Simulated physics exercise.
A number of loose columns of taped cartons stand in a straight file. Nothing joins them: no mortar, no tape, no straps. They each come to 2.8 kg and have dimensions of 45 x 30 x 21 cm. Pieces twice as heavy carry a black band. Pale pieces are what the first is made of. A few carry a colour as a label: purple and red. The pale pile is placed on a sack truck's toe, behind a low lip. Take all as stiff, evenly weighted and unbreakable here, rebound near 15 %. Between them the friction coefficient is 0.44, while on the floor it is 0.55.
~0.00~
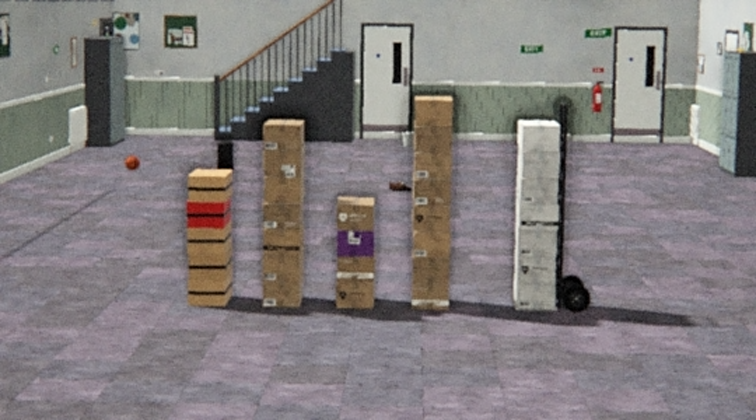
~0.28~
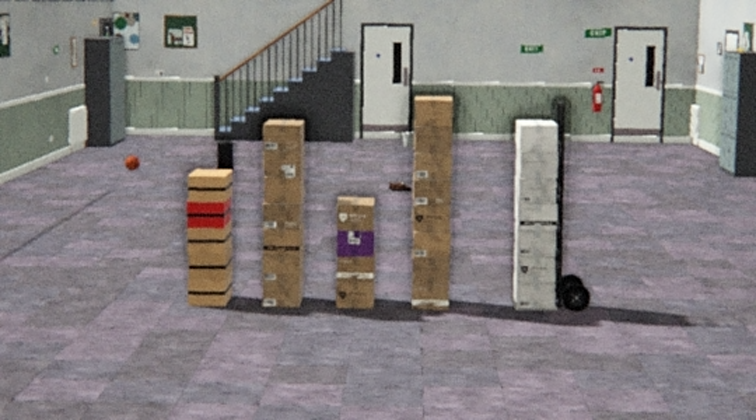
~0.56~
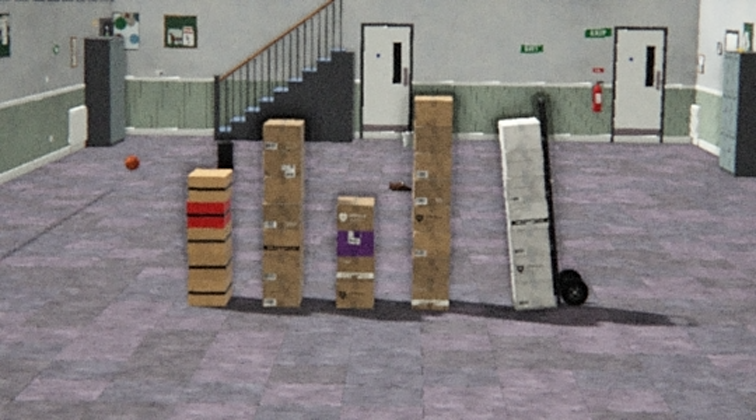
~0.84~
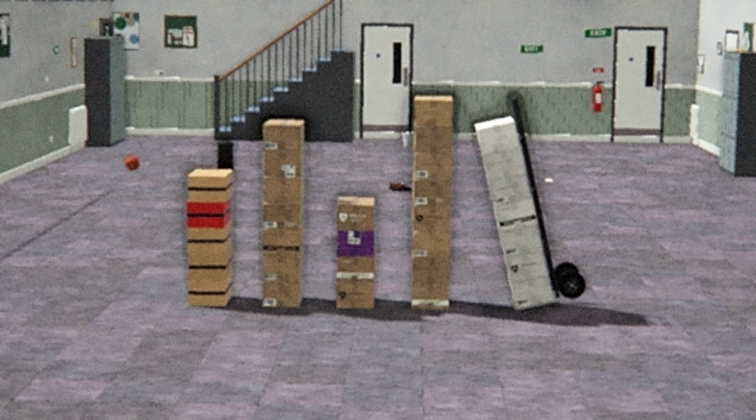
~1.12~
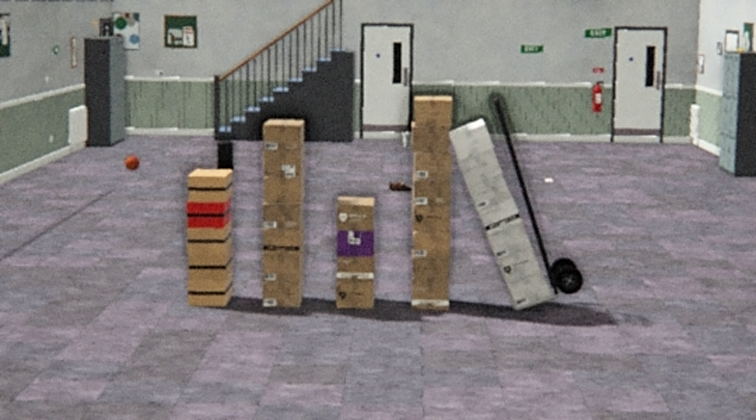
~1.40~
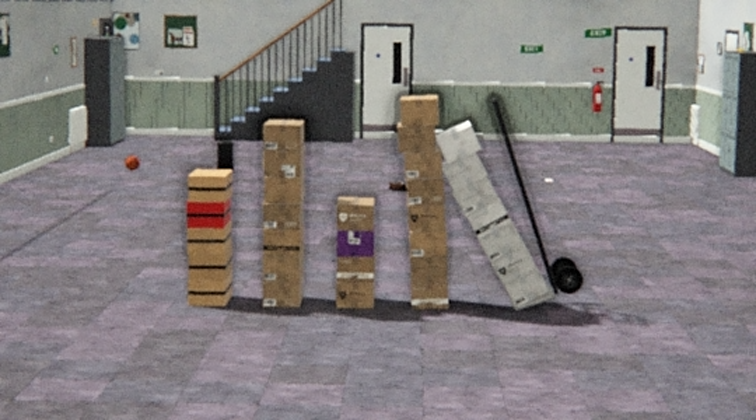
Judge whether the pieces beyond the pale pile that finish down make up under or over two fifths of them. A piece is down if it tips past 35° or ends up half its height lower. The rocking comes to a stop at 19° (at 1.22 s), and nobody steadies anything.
Over.
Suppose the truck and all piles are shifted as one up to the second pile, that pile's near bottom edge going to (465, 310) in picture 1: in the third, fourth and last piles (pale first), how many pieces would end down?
Count of fallen pieces - third: 3; fourth: 7; last: 5.
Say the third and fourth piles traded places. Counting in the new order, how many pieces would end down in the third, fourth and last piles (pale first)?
Third 7, fourth 4, last 5.
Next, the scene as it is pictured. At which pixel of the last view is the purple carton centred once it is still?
I'd place it at about (295, 255) in the final view.
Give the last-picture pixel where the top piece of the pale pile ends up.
It ends up centred around (365, 222) in the last view.
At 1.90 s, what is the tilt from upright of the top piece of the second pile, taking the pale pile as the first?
Its lean is roughly 20 degrees.
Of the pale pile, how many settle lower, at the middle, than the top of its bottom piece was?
I count 2 of the pale pieces.
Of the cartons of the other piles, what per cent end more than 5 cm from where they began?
That makes 95 percent.
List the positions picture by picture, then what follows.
In the first picture (pixels give the middle of a visible side), truck frame (565, 146) 0° forward; purple carton (355, 244); red carton (205, 215); none of the others has stirred.
Truck frame (562, 146) 1° forward; red carton (205, 215), in the second picture.
Truck frame (546, 142) 6° forward, top of the pale pile leaning 6°; red carton (205, 215); none of the others has stirred, in the third picture.
Truck frame (524, 140) 14° forward, top of the pale pile leaning 14°; red carton (205, 215); none of the others has stirred, in the fourth picture.
Truck frame (509, 140) 19° forward, top of the pale pile leaning 22°; red carton (205, 215); one has shifted, in the fifth picture.
Truck frame (508, 140) 19° forward, top of the pale pile leaning 25°; red carton (205, 215); purple carton (355, 244); steepest lean 3°, the carton at (423, 166); movement in 7 of them, in the sixth picture.
After 1.90 s, 7 of the pale pile down; none of the 24 other cartons down, 8 disturbed.
After 2.36 s, 7 of the pale pile down; 6 of the 24 other cartons down; purple carton 18° from how it stood.
After 3.14 s, 7 of the pale pile down; 14 of the 24 other cartons down; purple carton 39° from how it stood, 11 cm lower; red carton 24° from how it stood.
After 3.72 s, 7 of the pale pile down; 23 of the 24 other cartons down; red carton on its side; purple carton 43° from how it stood, 13 cm lower.
In the end (5.5 s), 7 of the pale pile down; 23 of the 24 other cartons down; red carton on its side; purple carton 43° from how it stood, 13 cm lower. That is 96 per cent. From the last view, middles, red carton near (83, 277), purple carton near (295, 255).
